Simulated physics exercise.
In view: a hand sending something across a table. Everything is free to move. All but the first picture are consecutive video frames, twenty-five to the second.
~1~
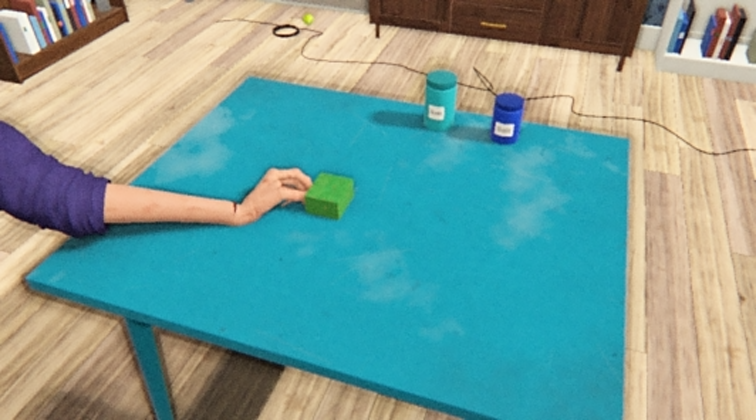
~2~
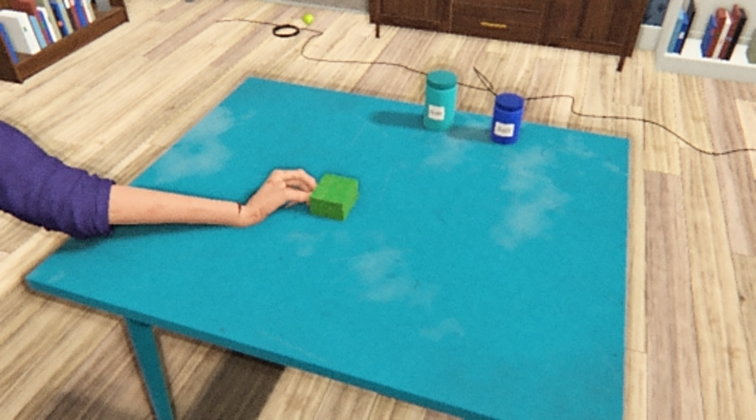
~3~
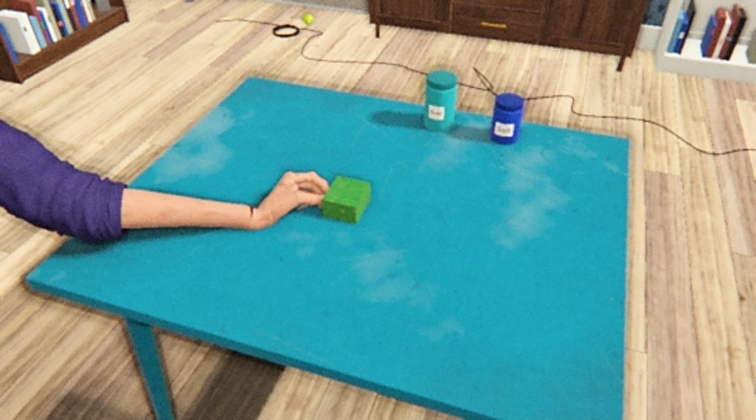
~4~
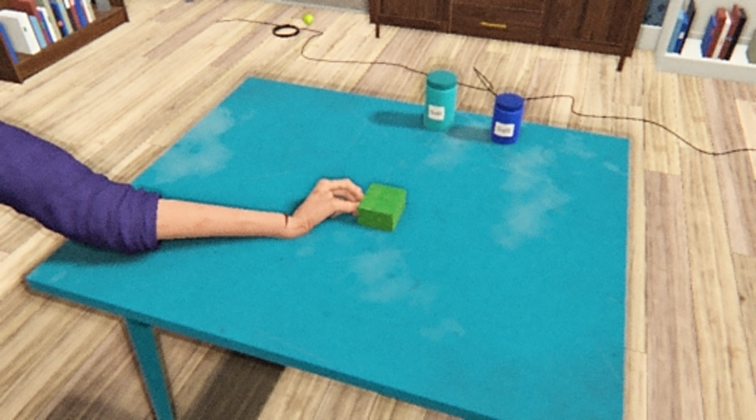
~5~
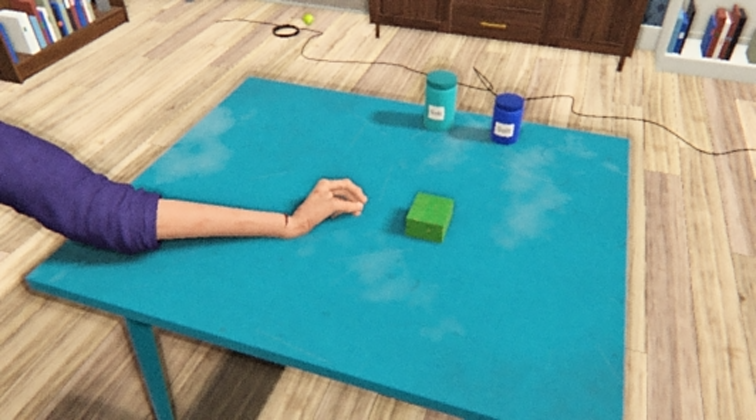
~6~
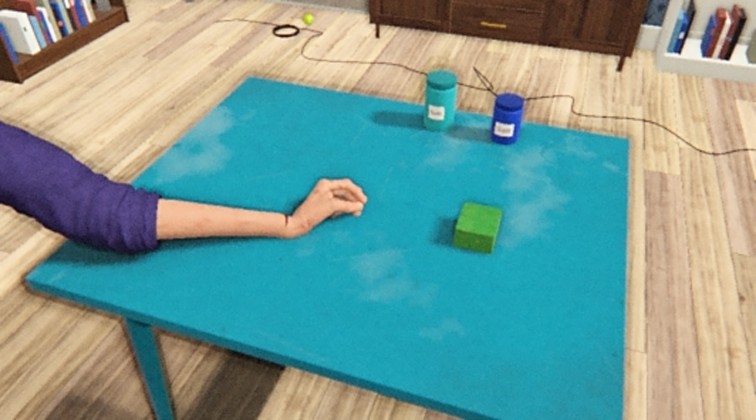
A hand in a purple sleeve pushing a green block rightward across a blue table, then staying still as the block slides on alone.
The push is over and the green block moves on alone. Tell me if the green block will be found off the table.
The green block goes over the edge.
Then, 0.20 s on from there, green block now off the table.
Then, 0.40 s on from there, things are still on the move.
Then, 0.60 s on from there, as before.
In the end, off the table, green block.
